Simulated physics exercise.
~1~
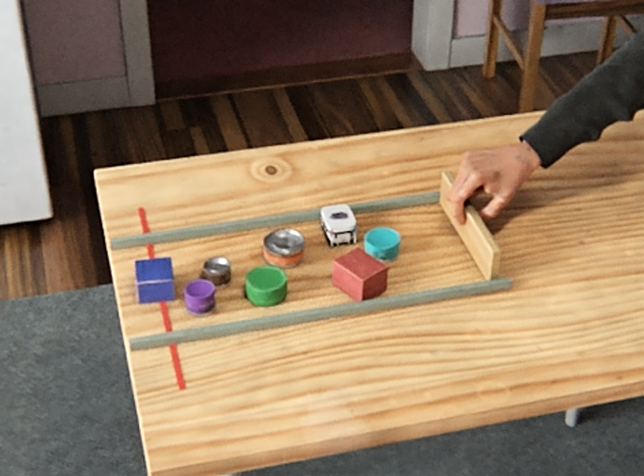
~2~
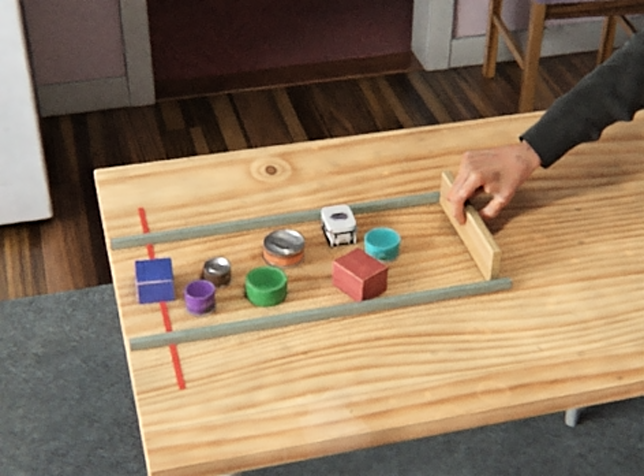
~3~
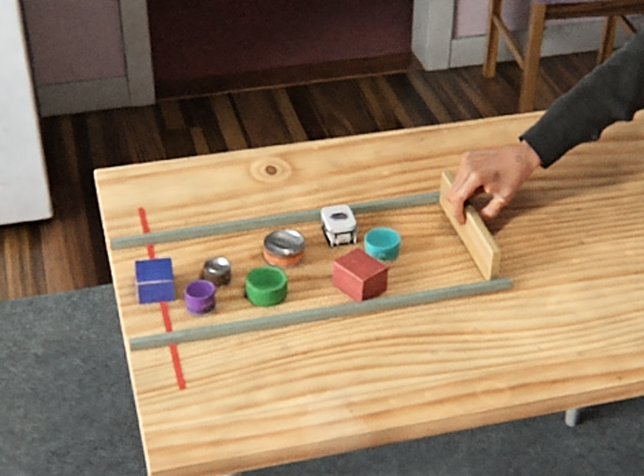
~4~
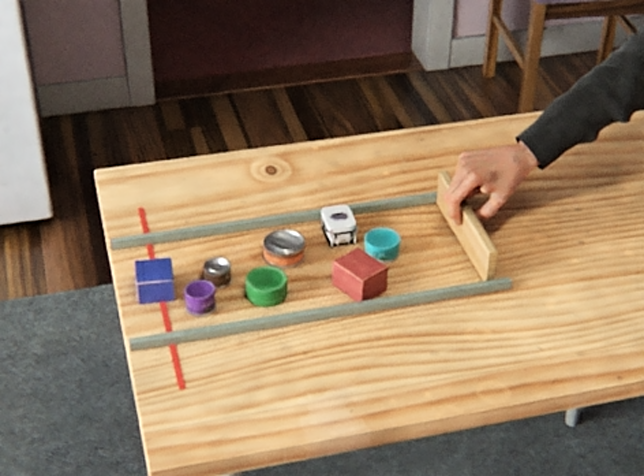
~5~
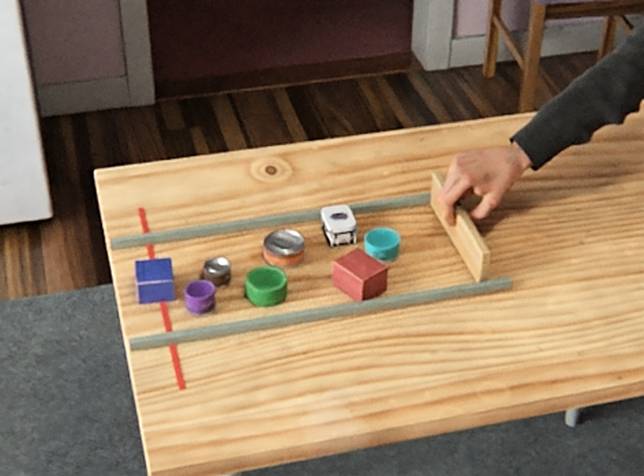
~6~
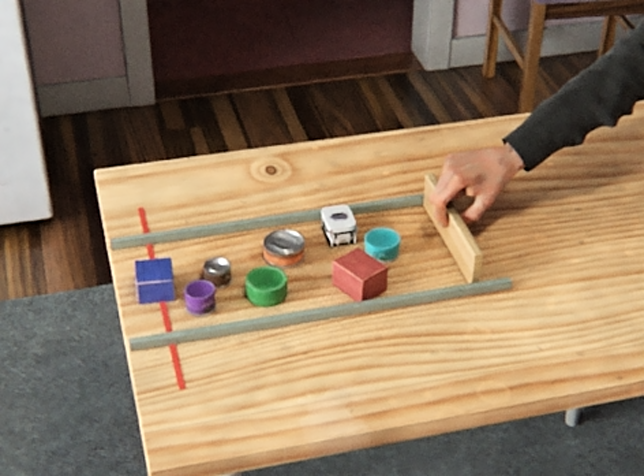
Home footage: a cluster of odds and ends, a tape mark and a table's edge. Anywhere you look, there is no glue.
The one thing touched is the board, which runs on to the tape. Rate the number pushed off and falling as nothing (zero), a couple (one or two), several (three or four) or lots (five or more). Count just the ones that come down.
It is lots.
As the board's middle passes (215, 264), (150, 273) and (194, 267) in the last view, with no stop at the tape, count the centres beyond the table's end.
In order, that gives 0, then 5, then 2.
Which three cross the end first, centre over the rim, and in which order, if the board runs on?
Going earliest first, it's the purple tin, next the blue block, and after that the green lid.
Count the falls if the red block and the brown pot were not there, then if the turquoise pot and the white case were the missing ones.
The answer is 3 and then 3.
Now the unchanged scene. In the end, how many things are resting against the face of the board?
Contact count: 3.
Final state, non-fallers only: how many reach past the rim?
0 in all.
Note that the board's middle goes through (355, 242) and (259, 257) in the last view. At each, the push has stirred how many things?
First position 3; second position 7.
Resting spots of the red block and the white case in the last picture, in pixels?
The red block at (146, 305), the white case at (139, 256).
A little later, none off yet; blue block at rest near (155, 281); purple tin at rest near (200, 298); brown pot at rest near (218, 274).
When it is over, the number that fall off is five or more; down, orange tin, green lid, brown pot, purple tin and blue block.
